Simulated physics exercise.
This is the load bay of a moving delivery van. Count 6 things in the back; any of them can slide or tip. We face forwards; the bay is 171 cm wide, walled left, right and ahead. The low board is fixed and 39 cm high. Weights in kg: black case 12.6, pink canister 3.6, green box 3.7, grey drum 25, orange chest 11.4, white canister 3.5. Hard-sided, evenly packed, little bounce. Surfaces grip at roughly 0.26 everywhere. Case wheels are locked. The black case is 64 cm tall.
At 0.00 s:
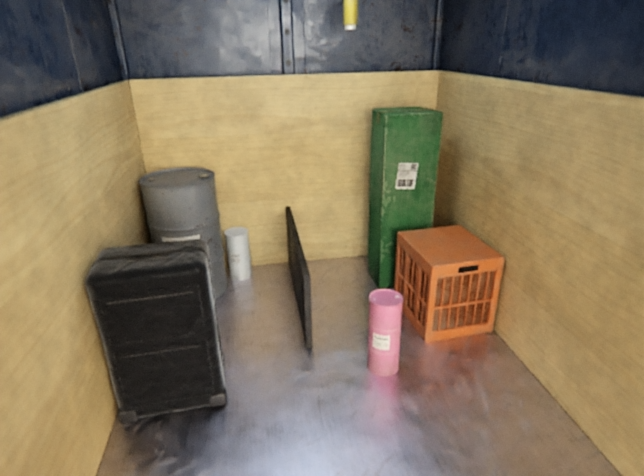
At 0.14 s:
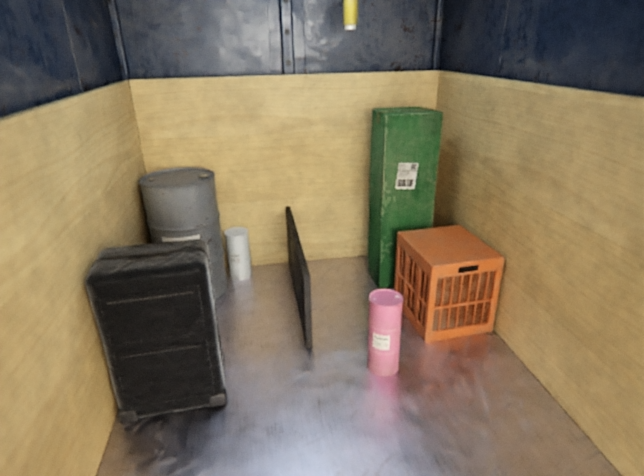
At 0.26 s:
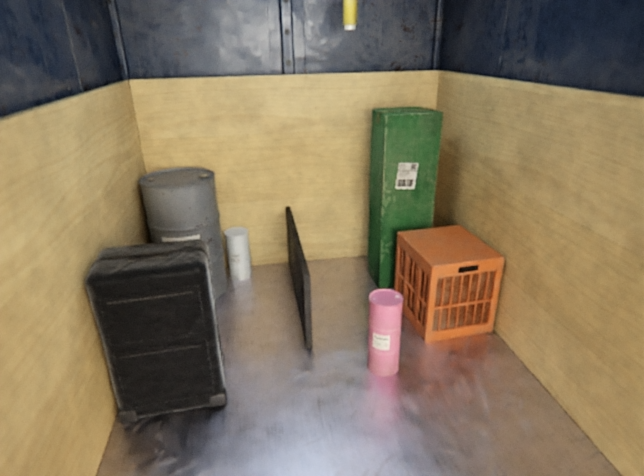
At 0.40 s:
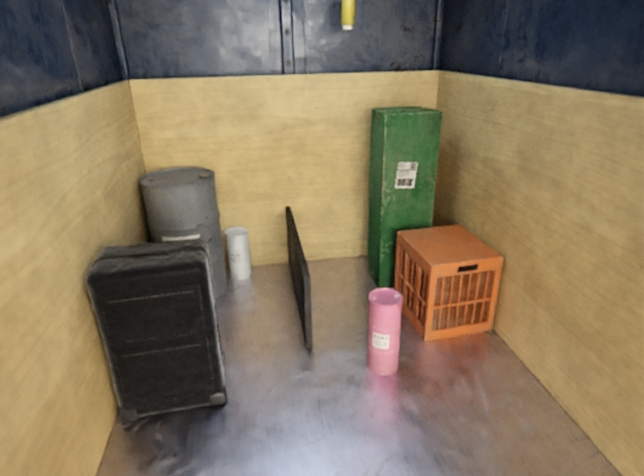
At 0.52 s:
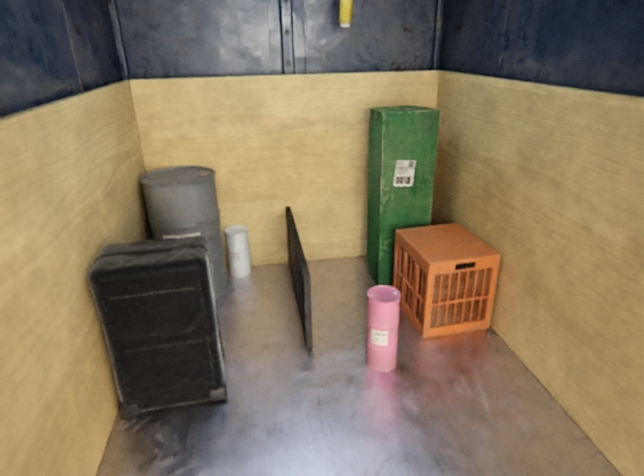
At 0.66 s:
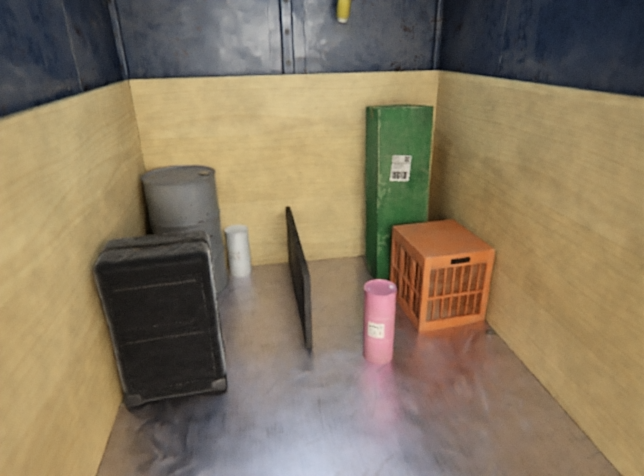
Black case, green box, orange chest and pink canister standing still in a van bay, then sliding slightly towards the front wall.
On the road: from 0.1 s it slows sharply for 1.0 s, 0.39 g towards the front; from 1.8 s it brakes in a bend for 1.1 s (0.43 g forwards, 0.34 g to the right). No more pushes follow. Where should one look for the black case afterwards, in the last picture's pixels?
Look near (248, 246).
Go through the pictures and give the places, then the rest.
Smooth; black case (165, 328); pink canister (384, 333), in the first frame.
Force 0.06 g forwards; grey drum (187, 237); orange chest (444, 280), in the second frame.
Force 0.25 g forwards; white canister (239, 253); pink canister (384, 333), in the third frame.
Force 0.39 g forwards; green box (401, 200); grey drum (187, 236), in the fourth frame.
Force 0.39 g forwards; green box (399, 198) shifted 3 cm; orange chest (441, 277) shifted 3 cm, in the fifth frame.
Force 0.39 g forwards; black case (168, 316) shifted 8 cm; pink canister (379, 322) shifted 8 cm, in the sixth frame.
Around 0.86 s, force 0.37 g forwards; black case shifted 20 cm near (172, 300); green box at 5° to upright; orange chest shifted 20 cm.
Around 1.06 s, force 0.06 g forwards; black case shifted 36 cm near (177, 283); pink canister shifted 34 cm; orange chest shifted 30 cm.
Around 2.26 s, force 0.43 g forwards, 0.34 g right; black case shifted 54 cm near (197, 263); pink canister shifted 51 cm; orange chest shifted 30 cm.
Around 2.56 s, force 0.43 g forwards, 0.34 g right; black case shifted 72 cm near (240, 249); pink canister shifted 78 cm; orange chest shifted 31 cm.
Finally (3.5 s), not toppled but over 15 cm from the start, black case, pink canister, green box and orange chest; the other 2 still in place (within 15 cm). In the last view, black case near (248, 246).
